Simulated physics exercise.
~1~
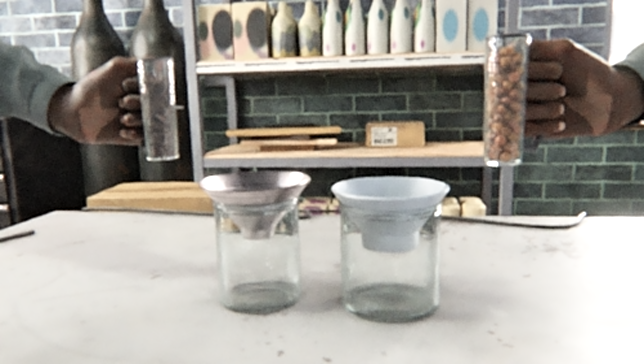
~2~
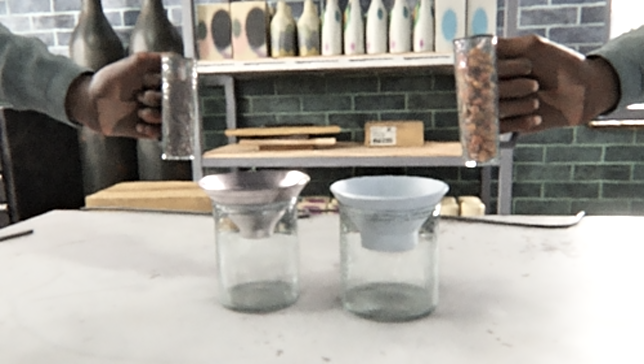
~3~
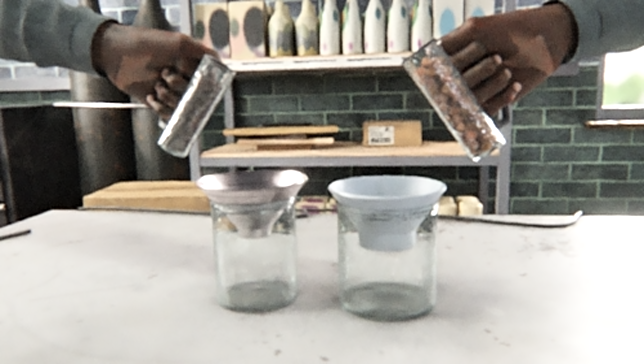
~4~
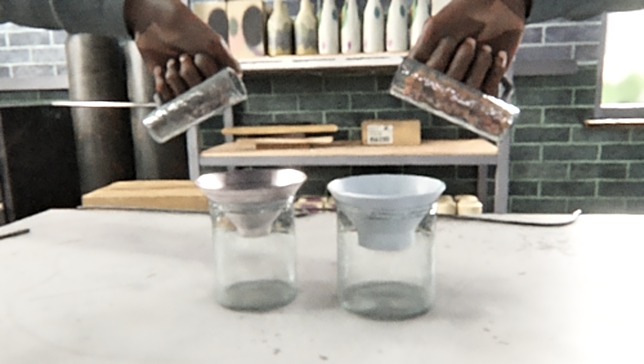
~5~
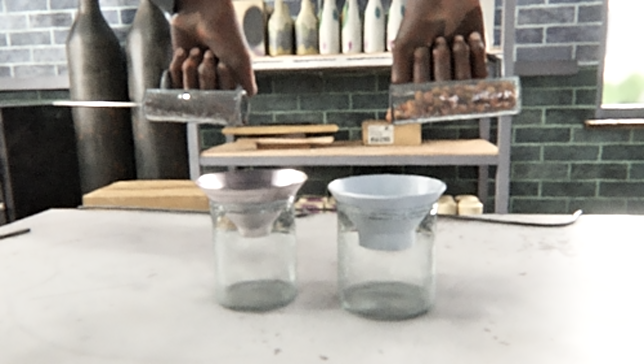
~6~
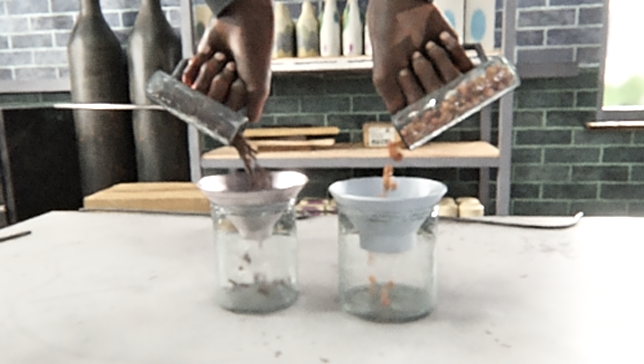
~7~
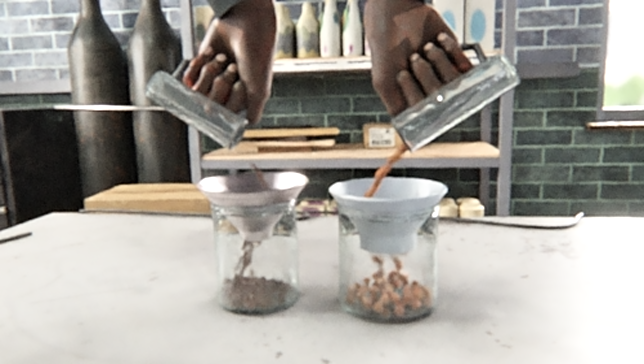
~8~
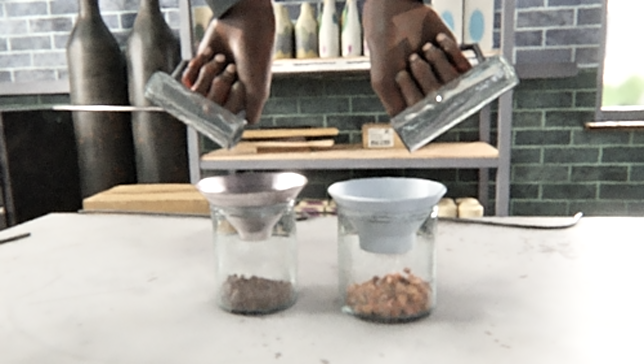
Two hands tip cups of small loose pieces through funnels, emptying them into glass jars.
